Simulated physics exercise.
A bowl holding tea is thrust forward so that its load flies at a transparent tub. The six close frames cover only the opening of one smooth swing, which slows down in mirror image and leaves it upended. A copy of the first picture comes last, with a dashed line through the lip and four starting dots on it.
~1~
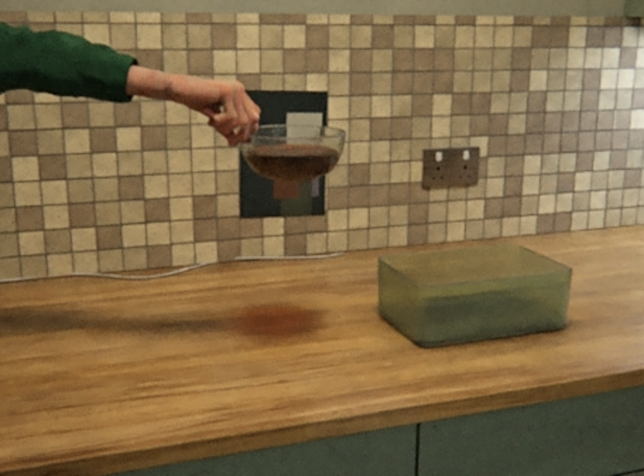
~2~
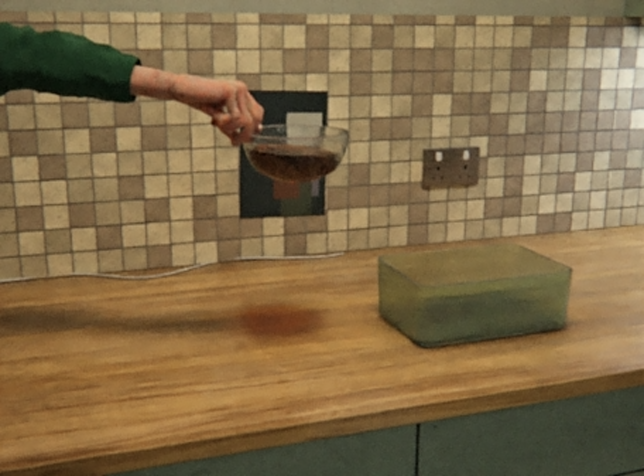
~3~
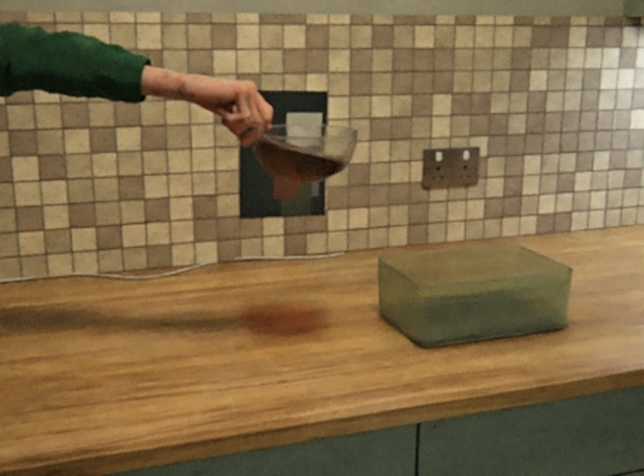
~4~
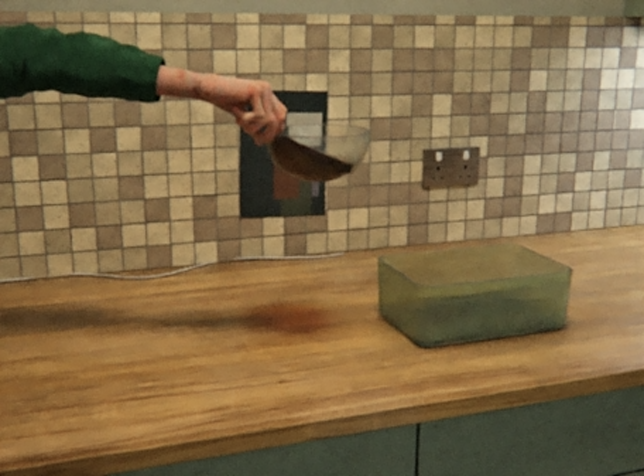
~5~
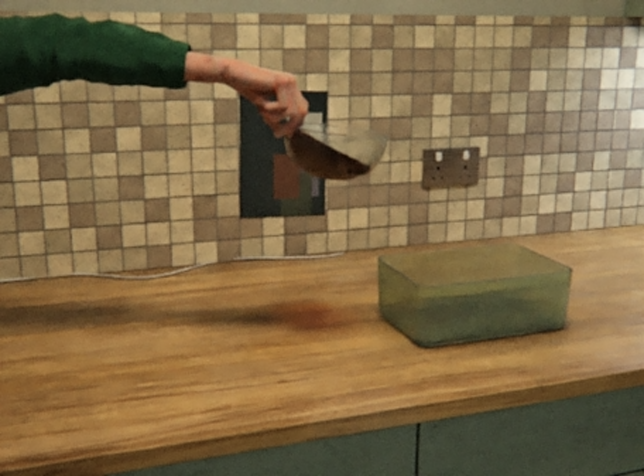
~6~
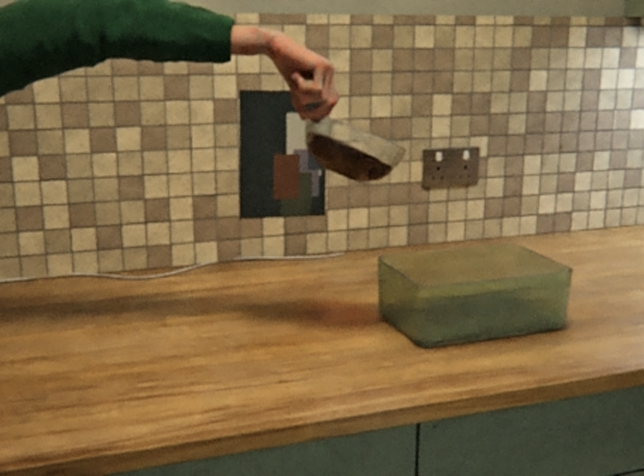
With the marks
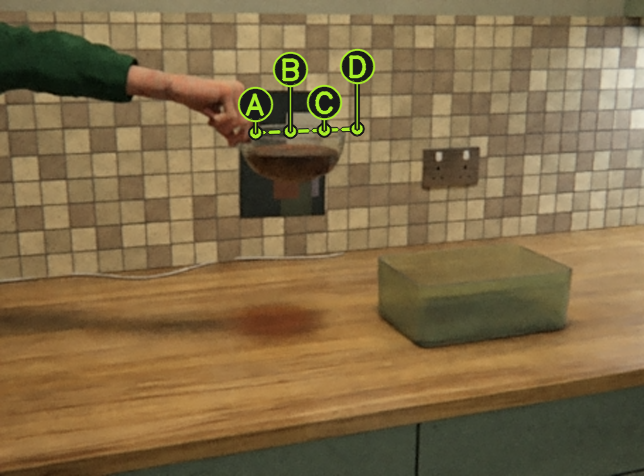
A hand in a green sleeve held a glass bowl of brown tea above a wooden counter, then moved it right toward a clear, greenish tub, tilting the bowl forward as it went.
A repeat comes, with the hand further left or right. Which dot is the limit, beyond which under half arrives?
That is spot A.
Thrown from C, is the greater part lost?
No.
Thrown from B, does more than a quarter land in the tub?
Yes, clearly.
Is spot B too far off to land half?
No.
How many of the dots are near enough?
All of them.
In lime, A at (255, 132); B at (290, 131); C at (324, 130); D at (357, 128).
Choosing A, about 62 % lands in the tub, 27 % falls short and 10 % goes beside or beyond.
Choosing B, about 78 % lands in the tub, 10 % falls short and 12 % goes beside or beyond.
Choosing C, about 76 % lands in the tub, 5 % falls short and 19 % goes beside or beyond.
Choosing D, about 84 % lands in the tub, 10 % falls short and 6 % goes beside or beyond.
